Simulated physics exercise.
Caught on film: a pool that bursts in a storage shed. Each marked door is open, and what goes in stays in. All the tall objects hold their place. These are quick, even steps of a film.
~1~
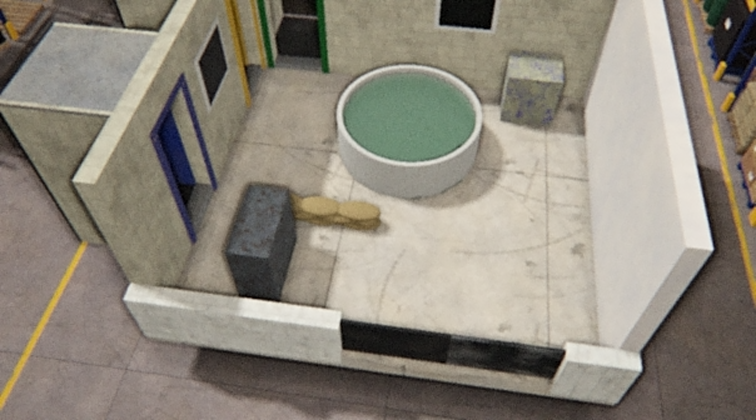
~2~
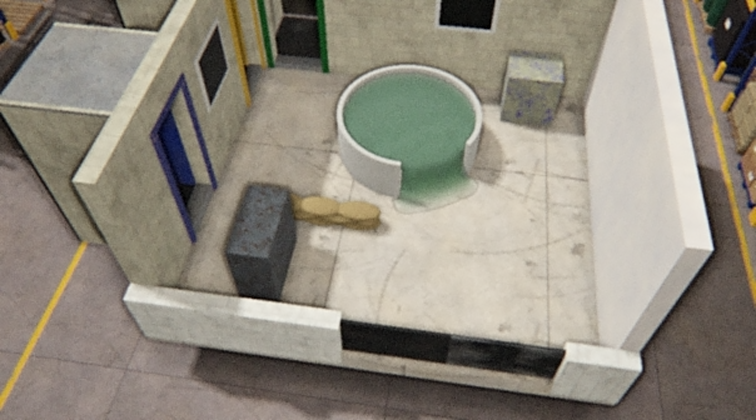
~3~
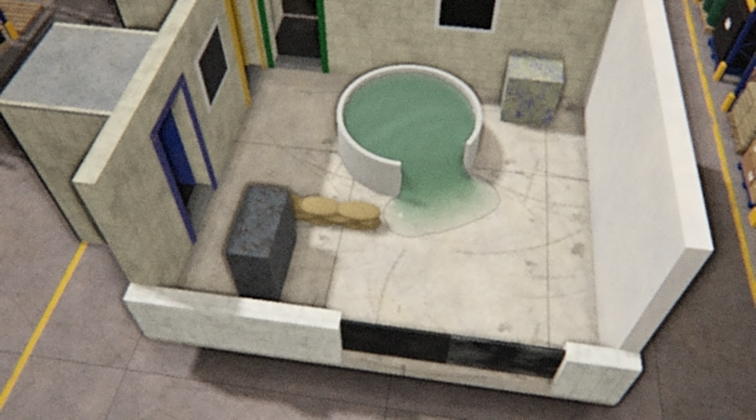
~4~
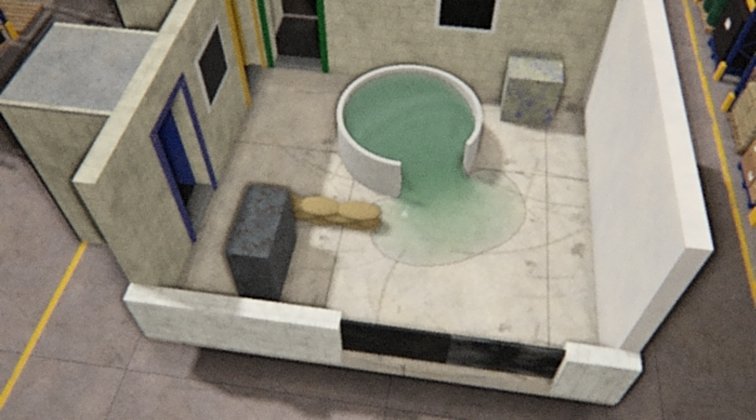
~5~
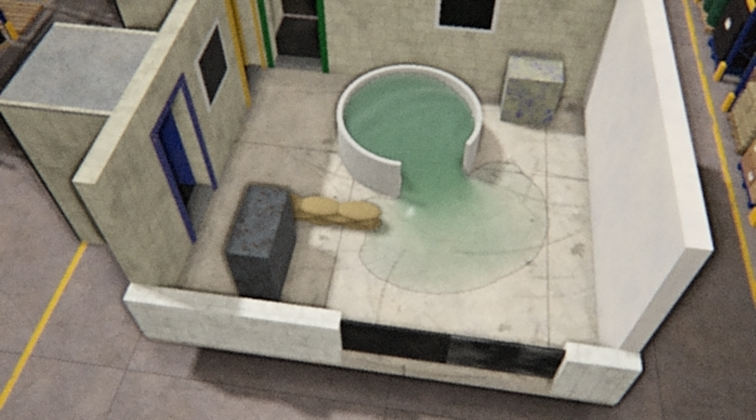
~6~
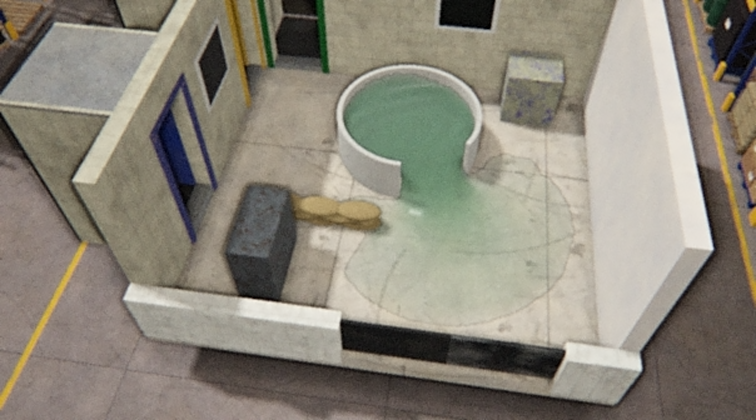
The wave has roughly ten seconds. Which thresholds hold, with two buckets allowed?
In the end: The yellow door holds within the limit; the blue door holds within the limit; the green door holds within the limit.
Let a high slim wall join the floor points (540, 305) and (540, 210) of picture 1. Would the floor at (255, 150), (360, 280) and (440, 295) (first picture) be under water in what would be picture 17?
One after the other: Dry, wet, under water.
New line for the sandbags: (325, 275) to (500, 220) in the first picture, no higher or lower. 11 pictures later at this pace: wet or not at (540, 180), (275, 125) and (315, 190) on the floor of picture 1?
In turn: Flooded, dry, awash.
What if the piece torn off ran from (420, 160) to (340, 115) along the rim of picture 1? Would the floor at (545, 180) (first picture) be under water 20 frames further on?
Answer: Clear.
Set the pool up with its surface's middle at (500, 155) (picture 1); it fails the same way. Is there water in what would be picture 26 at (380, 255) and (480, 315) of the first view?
One after the other: Under water, flooded.
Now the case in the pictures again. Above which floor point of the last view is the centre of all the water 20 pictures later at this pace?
Around (444, 229).
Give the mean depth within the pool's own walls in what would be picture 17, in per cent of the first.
Close to 50 %.
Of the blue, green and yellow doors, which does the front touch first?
I say the blue-painted one.
A moment on, water covers 35 % of the floor; the yellow door not reached, the blue door not reached, the green door not reached.
Next, water covers 40 % of the floor; the yellow door not reached, the blue door not reached, the green door not reached.
Then, water covers 55 % of the floor; the yellow door not reached, the blue door not reached, the green door not reached.
Later, water covers 75 % of the floor; the yellow door not reached, the blue door wet at the sill, nothing in, the green door not reached.
In the end, water covers 95 % of the floor; the yellow door wet at the sill, nothing in, the blue door wet at the sill, nothing in, the green door wet at the sill, nothing in.
